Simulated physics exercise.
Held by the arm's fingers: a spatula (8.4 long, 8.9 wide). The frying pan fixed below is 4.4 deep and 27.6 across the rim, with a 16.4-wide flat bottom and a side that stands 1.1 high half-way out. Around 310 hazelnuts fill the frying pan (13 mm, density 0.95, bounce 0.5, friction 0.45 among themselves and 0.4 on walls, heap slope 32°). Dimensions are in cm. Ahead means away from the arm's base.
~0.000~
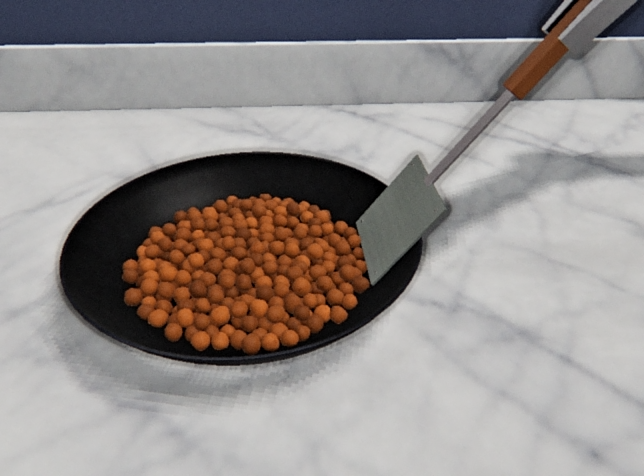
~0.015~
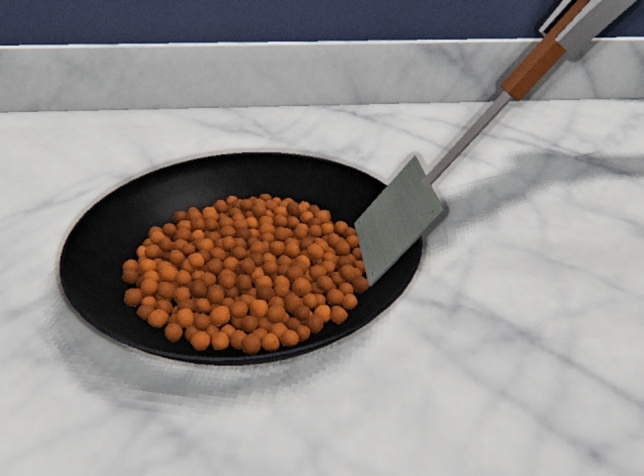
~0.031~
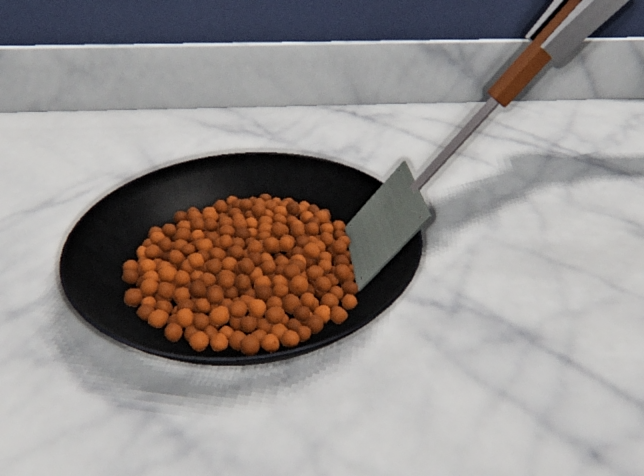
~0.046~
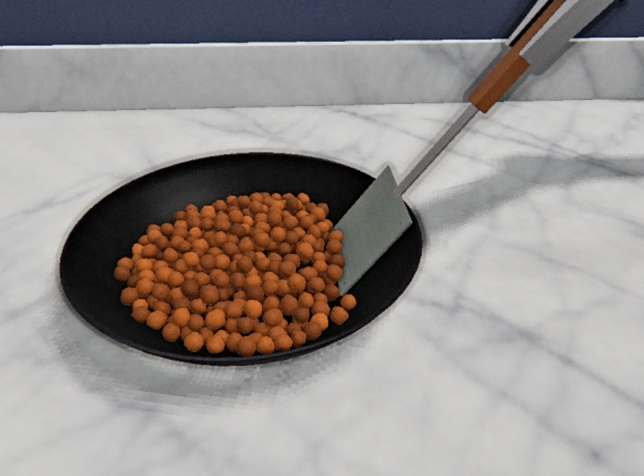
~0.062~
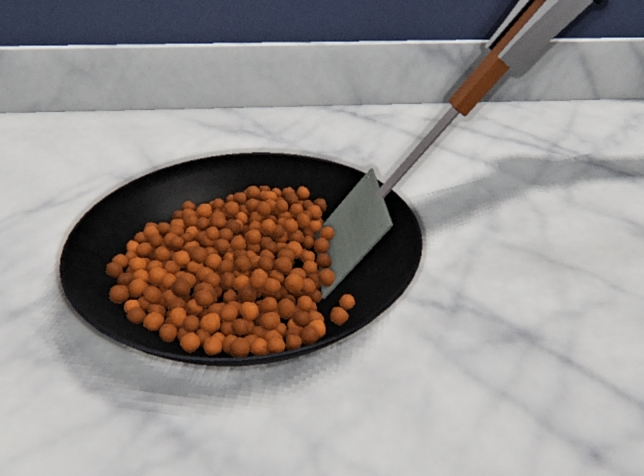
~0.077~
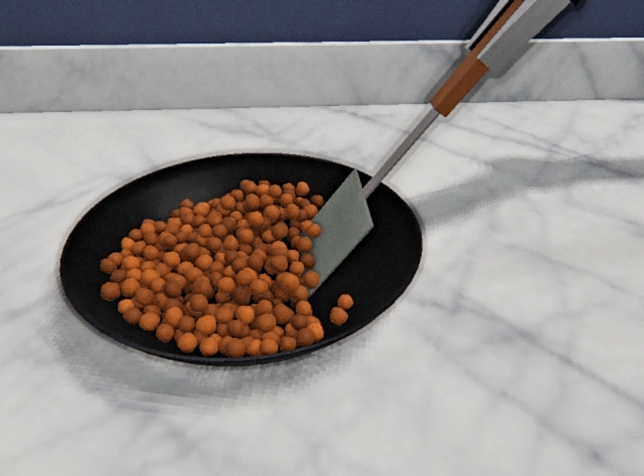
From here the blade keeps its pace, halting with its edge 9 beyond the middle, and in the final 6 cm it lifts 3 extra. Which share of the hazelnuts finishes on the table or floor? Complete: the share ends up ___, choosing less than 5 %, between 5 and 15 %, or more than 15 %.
The share ends up more than 15 %.
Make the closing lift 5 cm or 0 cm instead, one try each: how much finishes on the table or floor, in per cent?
Near 20 and 20 percent respectively.
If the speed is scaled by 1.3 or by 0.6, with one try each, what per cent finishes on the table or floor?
Estimates in order: 25 per cent, 15 per cent.
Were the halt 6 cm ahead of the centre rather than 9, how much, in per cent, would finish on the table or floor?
About 5 %.
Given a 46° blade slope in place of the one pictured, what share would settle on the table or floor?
Then about 25 per cent.
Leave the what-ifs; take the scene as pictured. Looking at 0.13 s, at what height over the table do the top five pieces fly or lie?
I'd say close to 6 cm on average.
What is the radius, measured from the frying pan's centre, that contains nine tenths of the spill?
That distance is around 45 cm.
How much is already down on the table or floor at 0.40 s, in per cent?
It is near 20 percent.
After 0.13 s, sloping 54°, highest piece 8 above the table; 314 in the frying pan.
After 0.18 s, sloping 54°, highest piece 8 above the table; 314 in the frying pan.
After 0.40 s, sloping 54°, highest piece 14 above the table; 241 in the frying pan, 58 on the table or floor, 15 on the blade or in flight.
After 1.45 s, sloping 54°, highest piece 4 above the table; 241 in the frying pan, 73 on the table or floor.
At rest, 241 in the frying pan, 73 on the table or floor. That is 23 % on the table or floor.
